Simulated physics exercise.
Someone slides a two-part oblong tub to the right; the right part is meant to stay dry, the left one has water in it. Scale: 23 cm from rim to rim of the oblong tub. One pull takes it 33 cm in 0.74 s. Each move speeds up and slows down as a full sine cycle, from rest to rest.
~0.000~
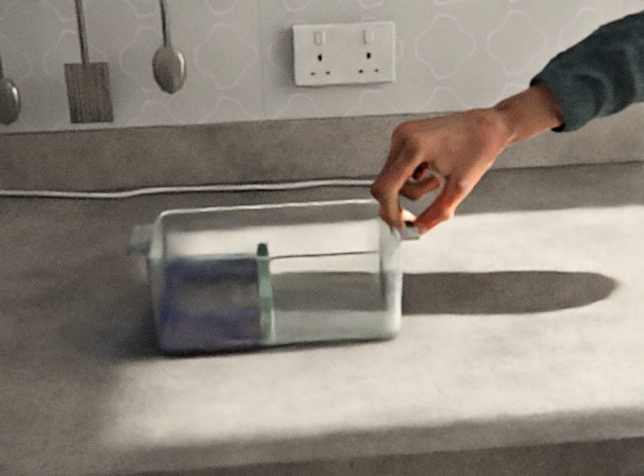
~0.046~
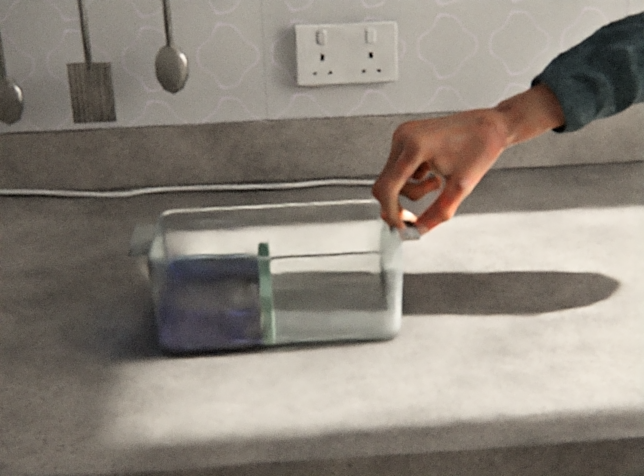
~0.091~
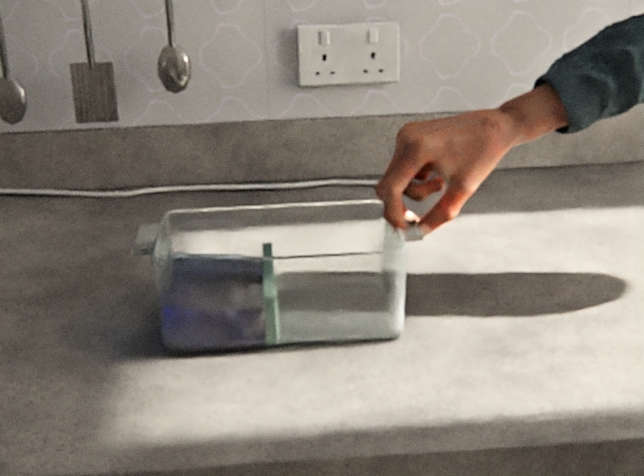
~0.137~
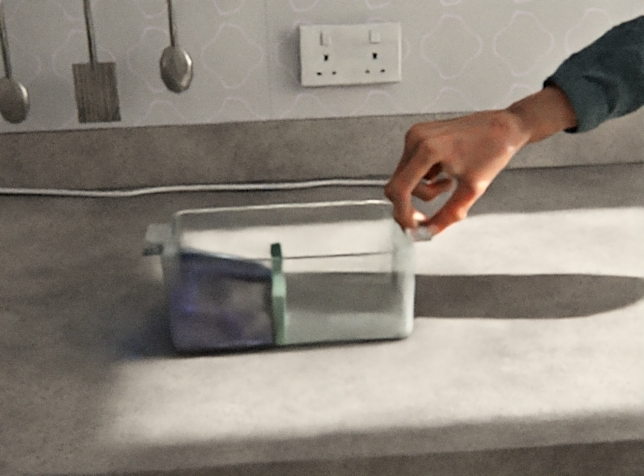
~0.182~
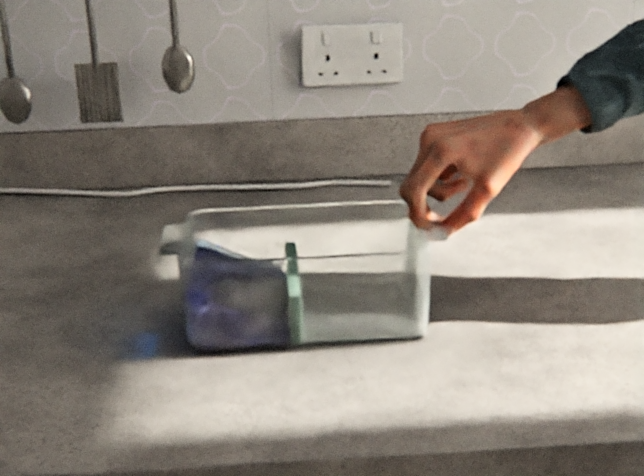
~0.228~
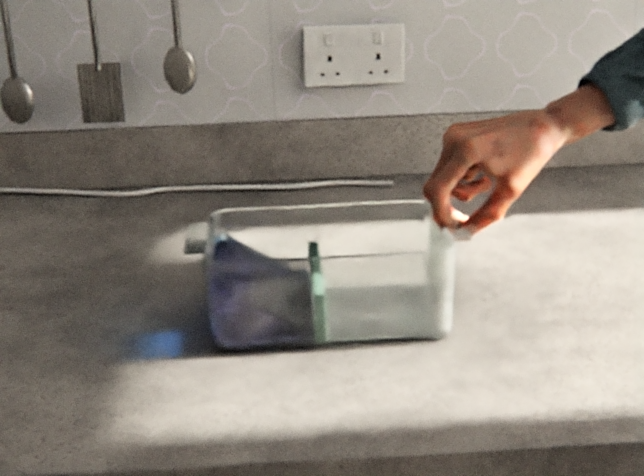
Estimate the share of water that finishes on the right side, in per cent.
About 16 per cent.
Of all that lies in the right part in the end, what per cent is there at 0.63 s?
About 90 per cent.
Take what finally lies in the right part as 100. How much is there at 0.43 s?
About 0 per cent.
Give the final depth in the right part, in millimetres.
About 6 mm.
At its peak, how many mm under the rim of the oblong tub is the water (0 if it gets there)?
Some 20 mm.
Then, 0.43 s in, it has gone 22 cm; 0 per cent is on the right side and 0 is out of the oblong tub.
Then, 0.63 s in, it has gone 32 cm; 14 per cent is on the right side and 0 is out of the oblong tub.
Then, 0.83 s in, it has gone 33 cm; 15 per cent is on the right side and 1 is out of the oblong tub.
Then, 1.03 s in, it has gone 33 cm; 15 per cent is on the right side and 1 is out of the oblong tub.
Finally, 16 per cent is on the right side and 1 is out of the oblong tub.
